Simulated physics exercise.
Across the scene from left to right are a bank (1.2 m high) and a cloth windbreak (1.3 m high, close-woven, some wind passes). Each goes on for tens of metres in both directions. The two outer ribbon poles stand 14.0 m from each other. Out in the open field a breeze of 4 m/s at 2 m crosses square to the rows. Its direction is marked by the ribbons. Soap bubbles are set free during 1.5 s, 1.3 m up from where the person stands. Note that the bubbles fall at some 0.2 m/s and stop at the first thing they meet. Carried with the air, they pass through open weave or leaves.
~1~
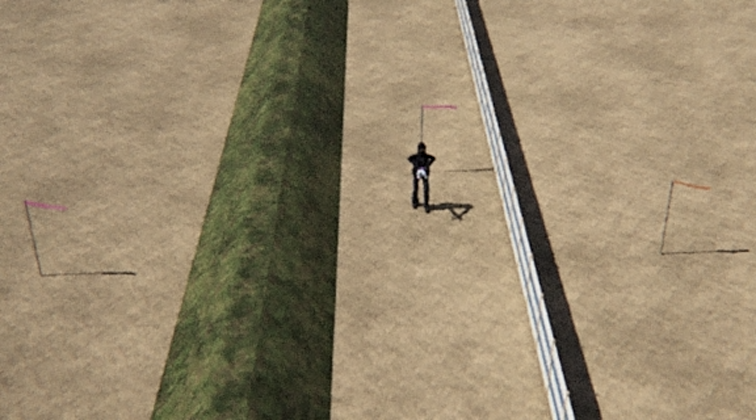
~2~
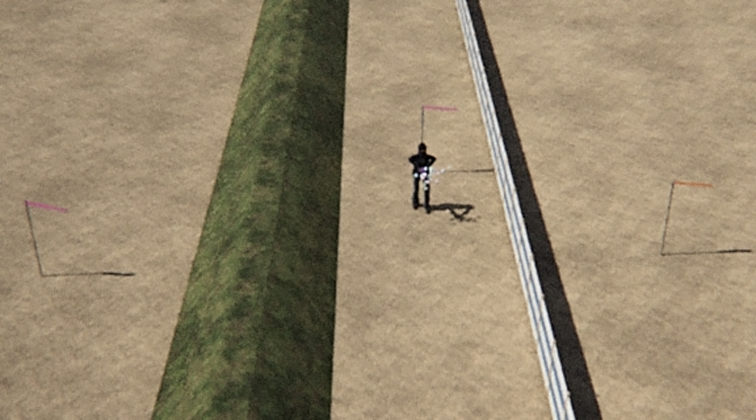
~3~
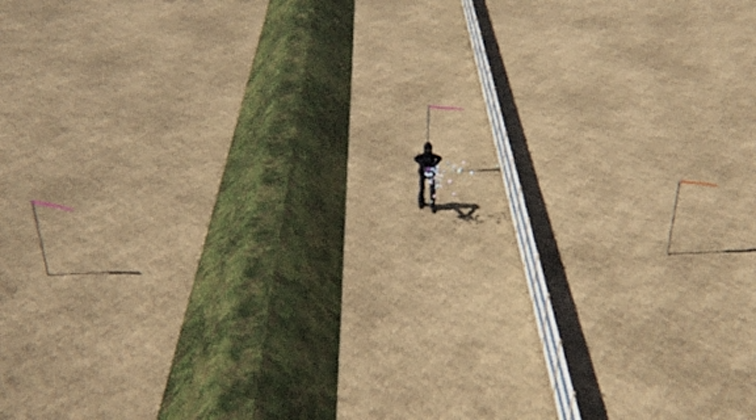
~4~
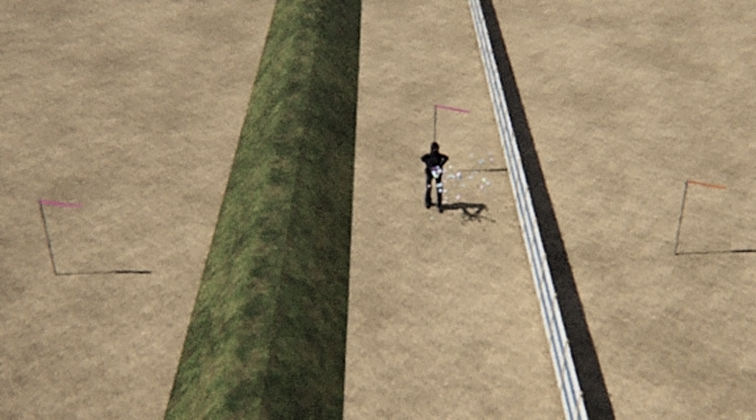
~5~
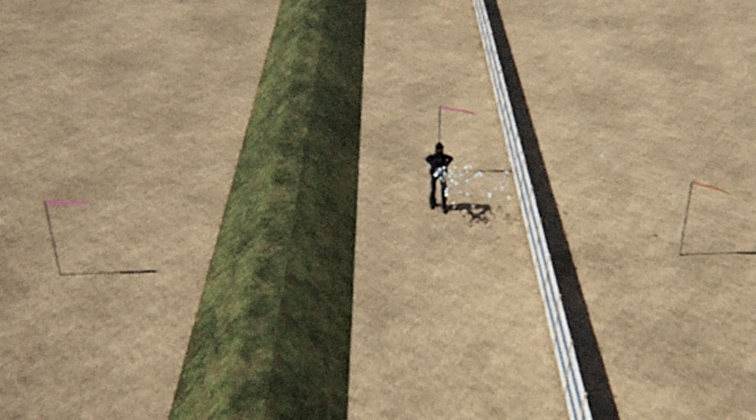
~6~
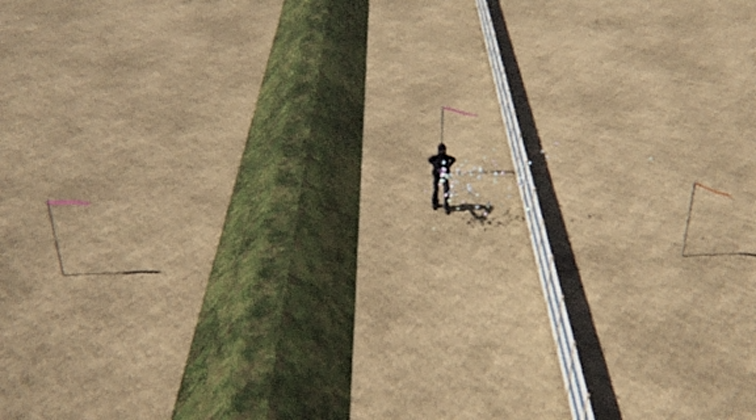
White bubbles emerge beside a dark-clad figure and spread rightward in a loosening cluster toward a pale fence, while the figure stays in place and the scene slides slightly right as the camera shifts. The view looks down from high up on a sandy, bare field. A green bank runs along the left of the figure, the pale fence and its dark shadow lie right, and pink and orange-red ribbons flutter on thin poles.
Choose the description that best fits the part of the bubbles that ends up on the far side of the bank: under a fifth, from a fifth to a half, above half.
Less than a fifth.
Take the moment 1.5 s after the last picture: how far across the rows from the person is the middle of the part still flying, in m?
1.5 m.
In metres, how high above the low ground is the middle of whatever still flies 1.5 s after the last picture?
The middle sits roughly 0.8 m above the low ground.
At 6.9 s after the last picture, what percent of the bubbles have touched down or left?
About 75 per cent.
Then, 1.5 s after the last picture, 11 % is no longer flying here, and 0 % is beyond the bank; the middle of what still flies is 0.7 m above the low ground, near (510, 194).
Then, 3.0 s after the last picture, 38 % is no longer flying here, and 0 % is beyond the bank; the middle of what still flies is 0.6 m above the low ground, near (555, 198).
Then, 6.9 s after the last picture, 74 % is no longer flying here, and 0 % is beyond the bank.
Then, 19.0 s after the last picture, 99 % is no longer flying here, and 0 % is beyond the bank.
Then, 44.0 s after the last picture, 100 % is no longer flying here, and 0 % is beyond the bank.
